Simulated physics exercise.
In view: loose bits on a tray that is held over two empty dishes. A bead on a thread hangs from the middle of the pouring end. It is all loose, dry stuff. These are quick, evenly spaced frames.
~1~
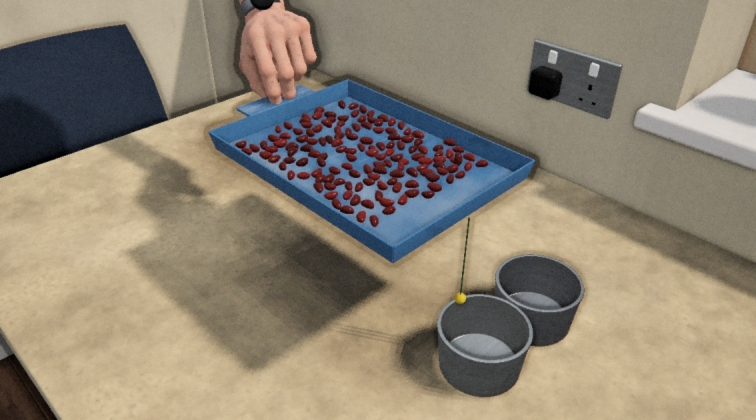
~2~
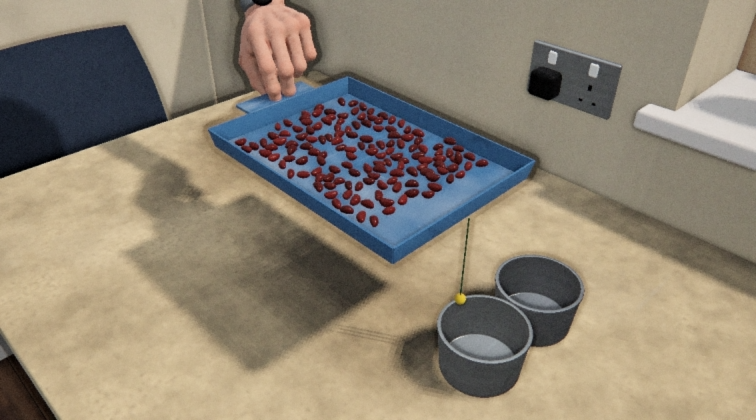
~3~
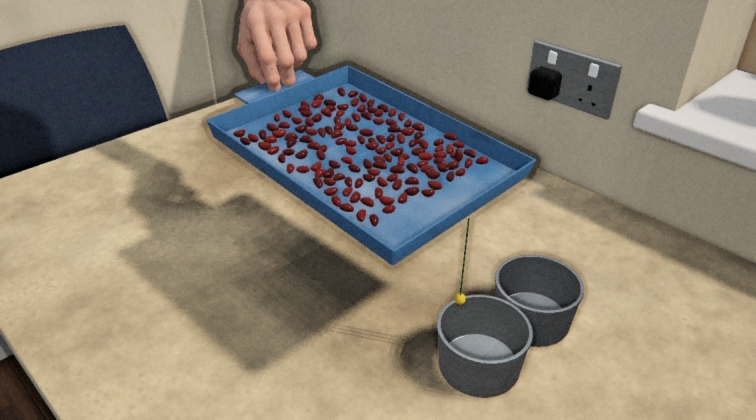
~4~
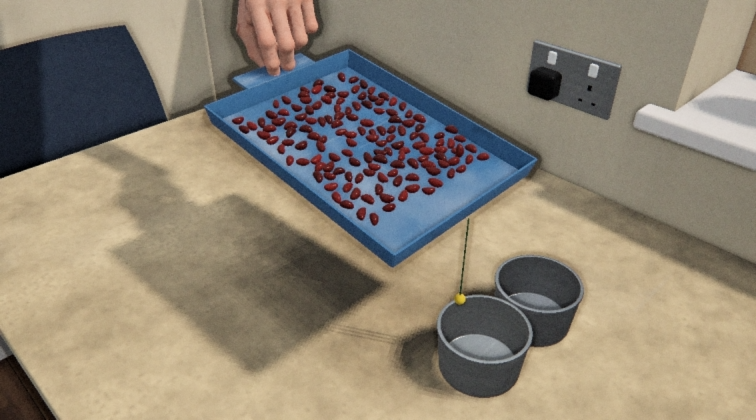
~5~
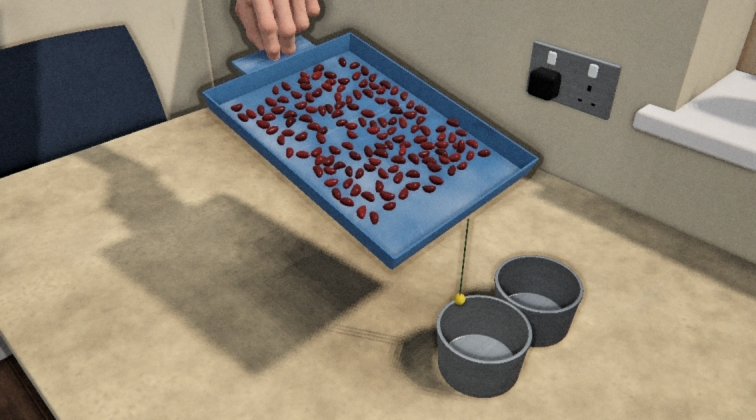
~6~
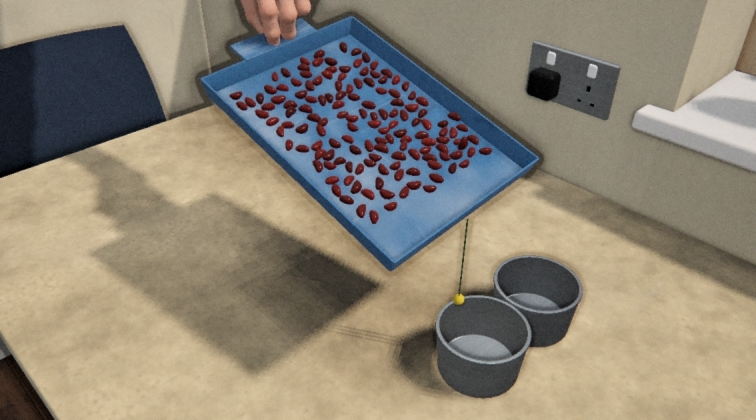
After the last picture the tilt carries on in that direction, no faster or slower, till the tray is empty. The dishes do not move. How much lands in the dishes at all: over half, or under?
Caught overall: Only the smaller part.
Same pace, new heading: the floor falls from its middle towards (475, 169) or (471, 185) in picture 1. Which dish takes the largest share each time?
The first try: Right. The second: The right one.
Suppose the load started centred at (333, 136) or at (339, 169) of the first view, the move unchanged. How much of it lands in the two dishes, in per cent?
Near 30 % and 20 %.
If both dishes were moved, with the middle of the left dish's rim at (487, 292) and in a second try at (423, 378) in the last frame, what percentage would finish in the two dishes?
First some 0, then 80 per cent.
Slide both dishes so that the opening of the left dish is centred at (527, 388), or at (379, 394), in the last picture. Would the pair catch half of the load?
The first try: Less than half. The second: More than half.
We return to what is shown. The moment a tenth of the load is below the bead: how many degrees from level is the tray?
Roughly 75°.
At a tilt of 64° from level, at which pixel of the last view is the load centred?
Close to (423, 209).
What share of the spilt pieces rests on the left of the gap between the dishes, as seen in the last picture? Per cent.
Near 90 %.
Shortly afterwards, tray tipped steeply; all but a few on the tray; only a few outside both; only a few in the air.
Next, tray tipped past a quarter turn; near two thirds on the tray; only a few in the left dish; near a quarter outside both; a little in the air.
Some moments later, tray tipped past a quarter turn; near a quarter in the left dish; the bulk outside both.
In the end, tray tipped past a quarter turn; near a quarter in the left dish; none at all in the right dish; the bulk outside both.
